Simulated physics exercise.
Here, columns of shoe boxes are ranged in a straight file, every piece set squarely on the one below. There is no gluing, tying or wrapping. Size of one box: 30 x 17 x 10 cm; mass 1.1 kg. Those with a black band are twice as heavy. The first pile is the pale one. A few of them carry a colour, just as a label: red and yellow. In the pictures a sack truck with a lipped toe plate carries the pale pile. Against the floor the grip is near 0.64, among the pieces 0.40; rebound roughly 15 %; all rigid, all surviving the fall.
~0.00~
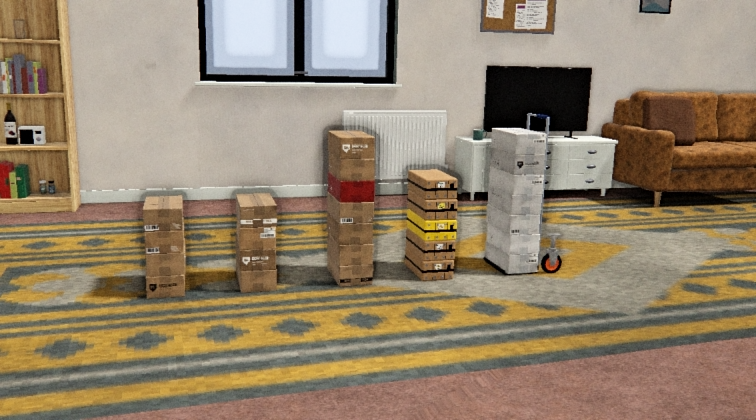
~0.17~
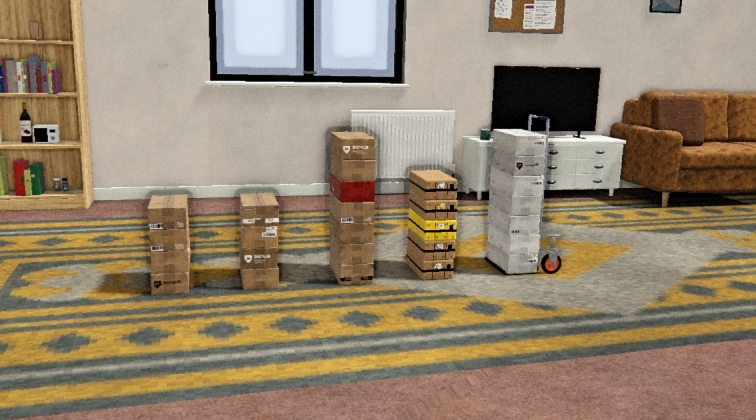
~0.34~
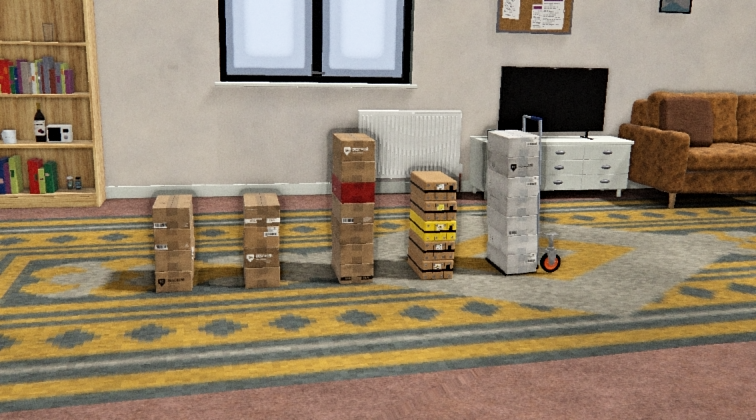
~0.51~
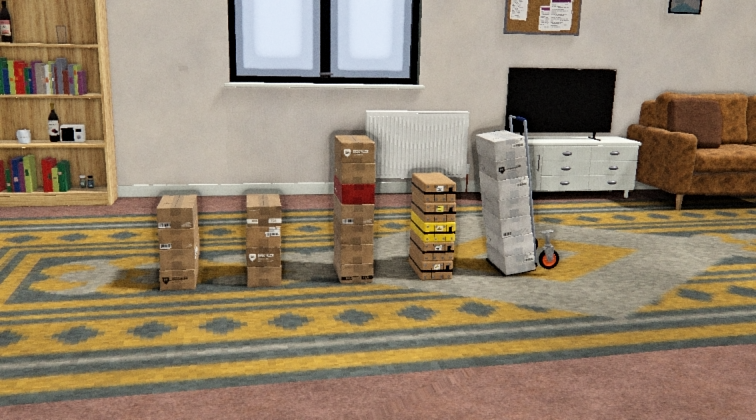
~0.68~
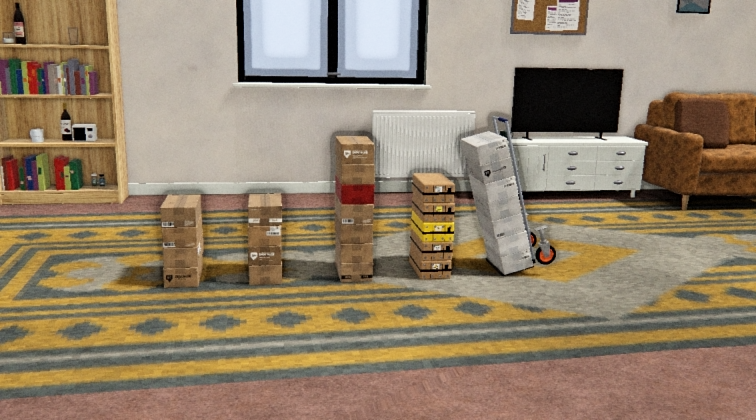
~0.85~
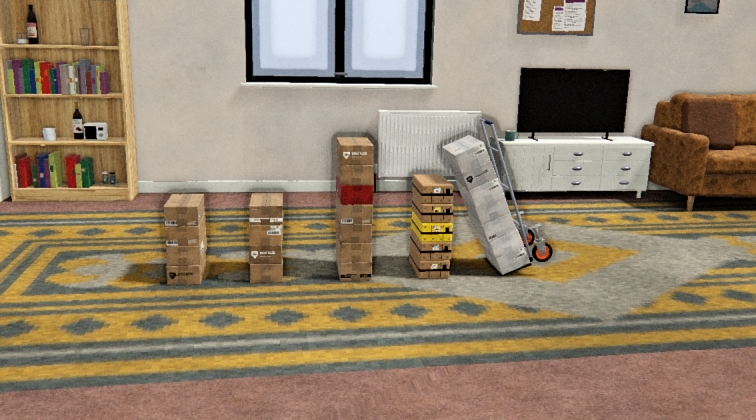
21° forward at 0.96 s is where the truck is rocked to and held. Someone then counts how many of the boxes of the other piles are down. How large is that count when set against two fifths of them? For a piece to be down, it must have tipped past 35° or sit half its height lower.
The count ends up below two fifths.
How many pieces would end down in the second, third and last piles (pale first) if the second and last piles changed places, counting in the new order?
Down tally in the new order: Second = 0, third = 0, last = 0.
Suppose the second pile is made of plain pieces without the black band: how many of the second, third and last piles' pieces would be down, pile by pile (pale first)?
Second: 5; third: 7; last: 1.
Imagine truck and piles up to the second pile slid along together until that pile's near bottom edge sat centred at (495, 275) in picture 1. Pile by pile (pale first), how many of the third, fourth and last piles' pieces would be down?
Down per pile: Third 0; fourth 0; last 0.
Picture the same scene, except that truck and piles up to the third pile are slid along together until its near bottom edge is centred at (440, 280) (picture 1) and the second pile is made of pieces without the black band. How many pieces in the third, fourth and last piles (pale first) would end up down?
Pile by pile that makes third 7, fourth 3, last 0.
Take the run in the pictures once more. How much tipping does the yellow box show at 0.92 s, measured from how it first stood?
Around 0° from its start.
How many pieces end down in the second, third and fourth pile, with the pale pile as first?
Pieces by pile: Second 0, third 0, fourth 0.
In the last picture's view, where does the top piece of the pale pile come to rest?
Somewhere about (425, 168).
By 0.92 s, 0 of the pale pile down; none of the 20 other boxes down.
By 1.06 s, 5 of the pale pile down; none of the 20 other boxes down, 2 disturbed.
When it is over (2.0 s), 2 of the pale pile down; none of the 20 other boxes down, 2 disturbed; yellow box unmoved; red box unmoved. That is 0 per cent. In pixels of the last frame, middles, yellow box near (430, 226), red box near (354, 189).
